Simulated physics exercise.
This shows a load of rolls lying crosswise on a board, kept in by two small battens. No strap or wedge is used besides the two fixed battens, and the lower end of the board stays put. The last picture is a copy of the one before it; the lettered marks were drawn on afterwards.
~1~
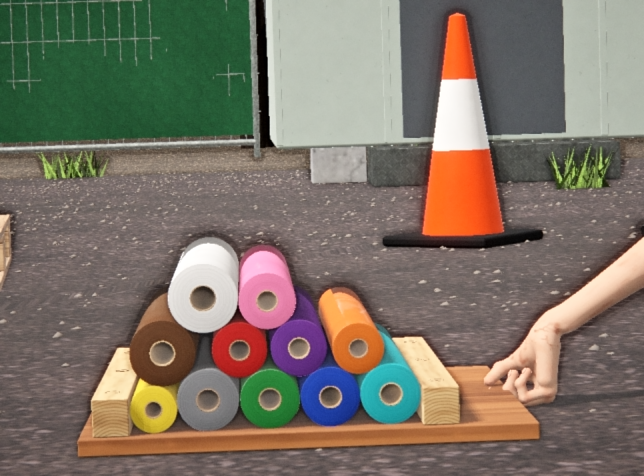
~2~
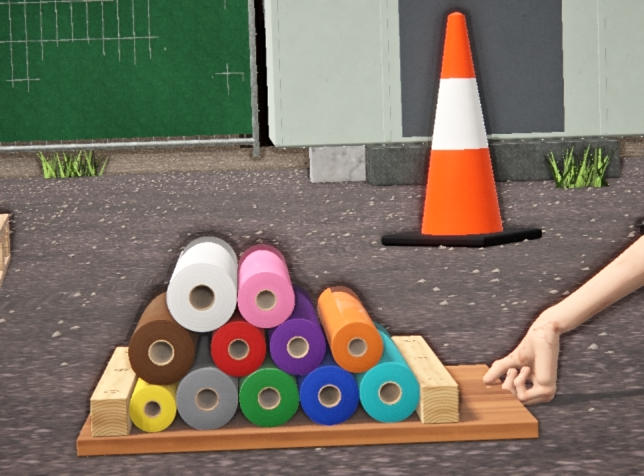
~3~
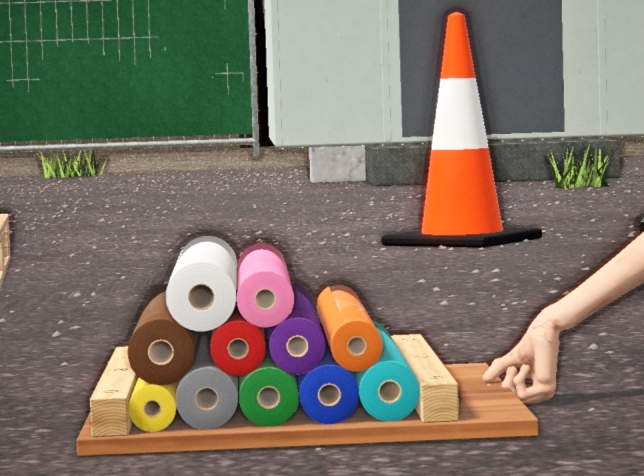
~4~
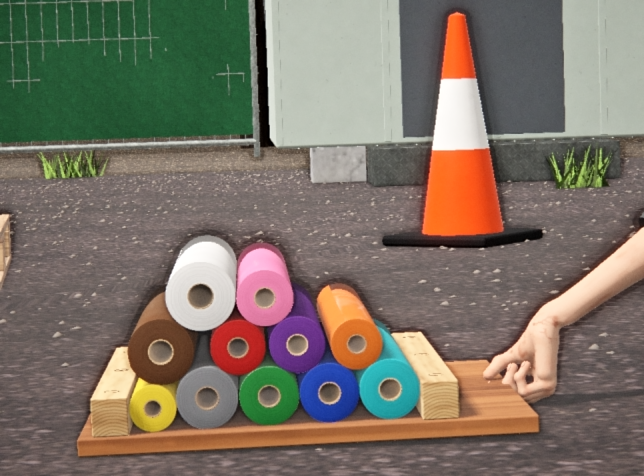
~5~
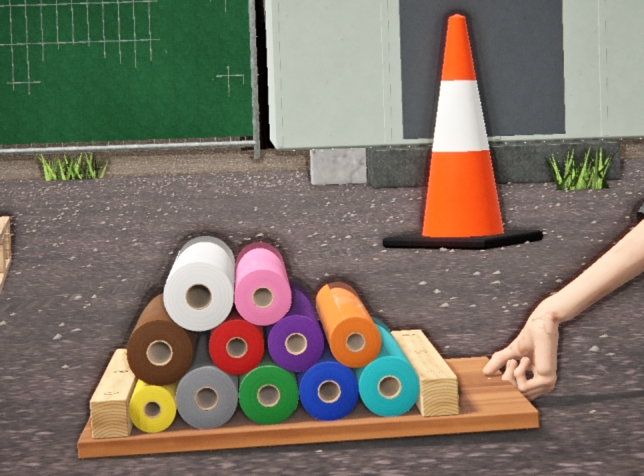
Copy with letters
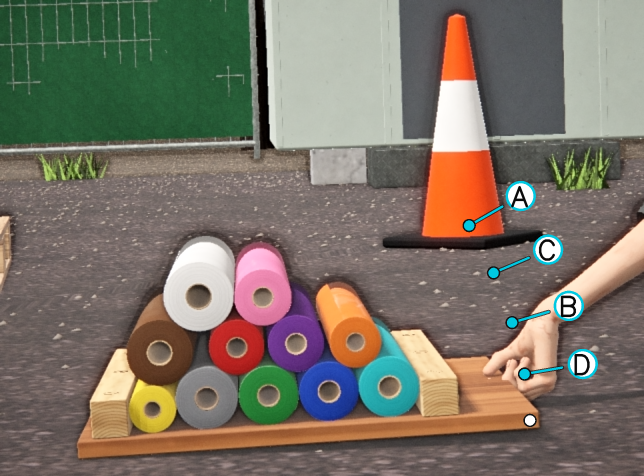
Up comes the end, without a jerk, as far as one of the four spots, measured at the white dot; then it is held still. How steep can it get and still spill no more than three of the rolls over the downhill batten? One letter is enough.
The highest mark that will do is A.
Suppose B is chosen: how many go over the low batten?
The count is two.
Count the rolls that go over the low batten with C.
The count is two.
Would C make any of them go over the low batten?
Yes, at C.
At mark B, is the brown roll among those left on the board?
The brown roll: No.
On the copy, A at (469, 226); B at (512, 323); C at (494, 273); D at (524, 374); the white dot at (530, 420).
On A. First, board at 16°.
Then, board at 28°.
Finally, board at 28°, two over the low batten (brown, white).
By contrast, B two over the low batten (brown, white); C two over the low batten (brown, white); D two over the low batten (brown, white).
